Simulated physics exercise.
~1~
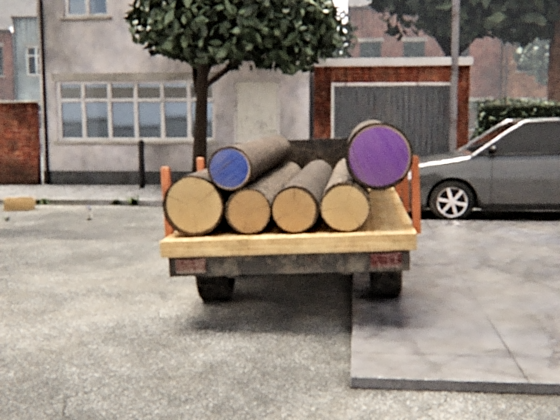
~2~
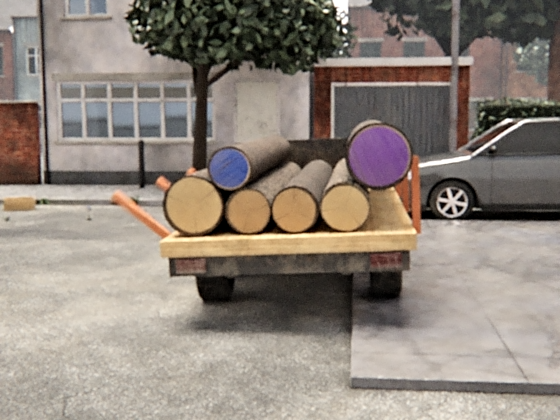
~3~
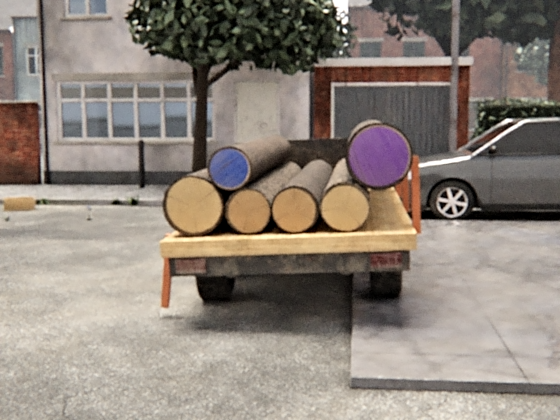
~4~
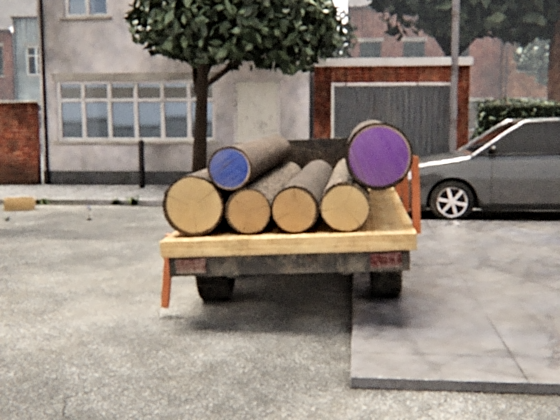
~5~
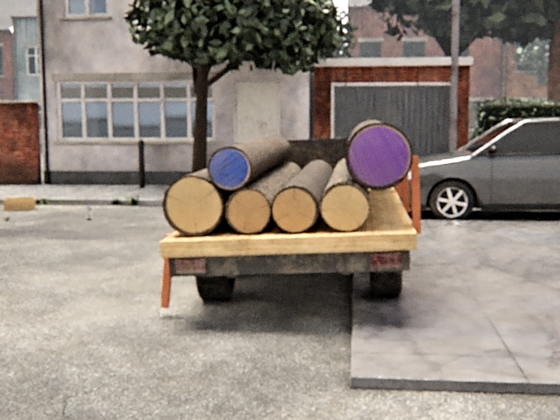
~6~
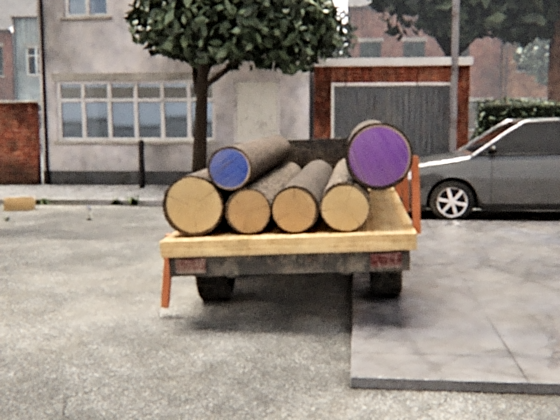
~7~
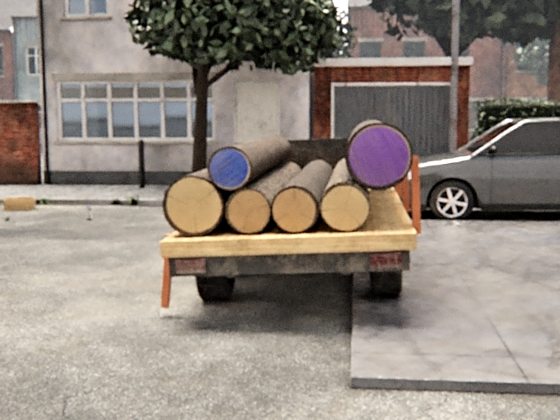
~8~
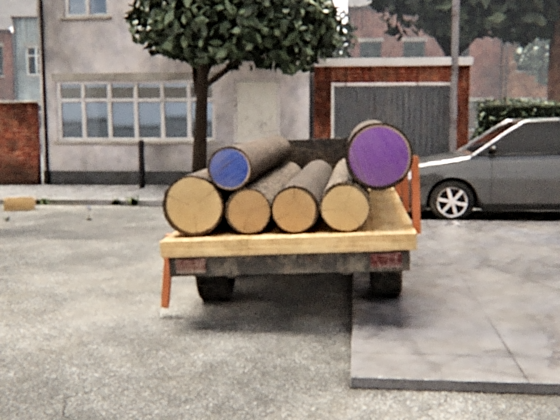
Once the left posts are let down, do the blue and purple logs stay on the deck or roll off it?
Both stay on the deck, with the blue log and the purple log still resting on top of the others.
A low flatbed trailer stands on a grey street, seen from behind, with a tree, a pale house, a brick wall and a dark parked car beyond it. Four logs with tan ends lie side by side on its deck, while a blue-ended log rests on top at the left and a larger purple-ended one sits higher at the right. The orange posts on the left edge swing outward and drop quickly until they hang down beside the deck. The logs stay where they are, and at the end all six are still stacked on the trailer.
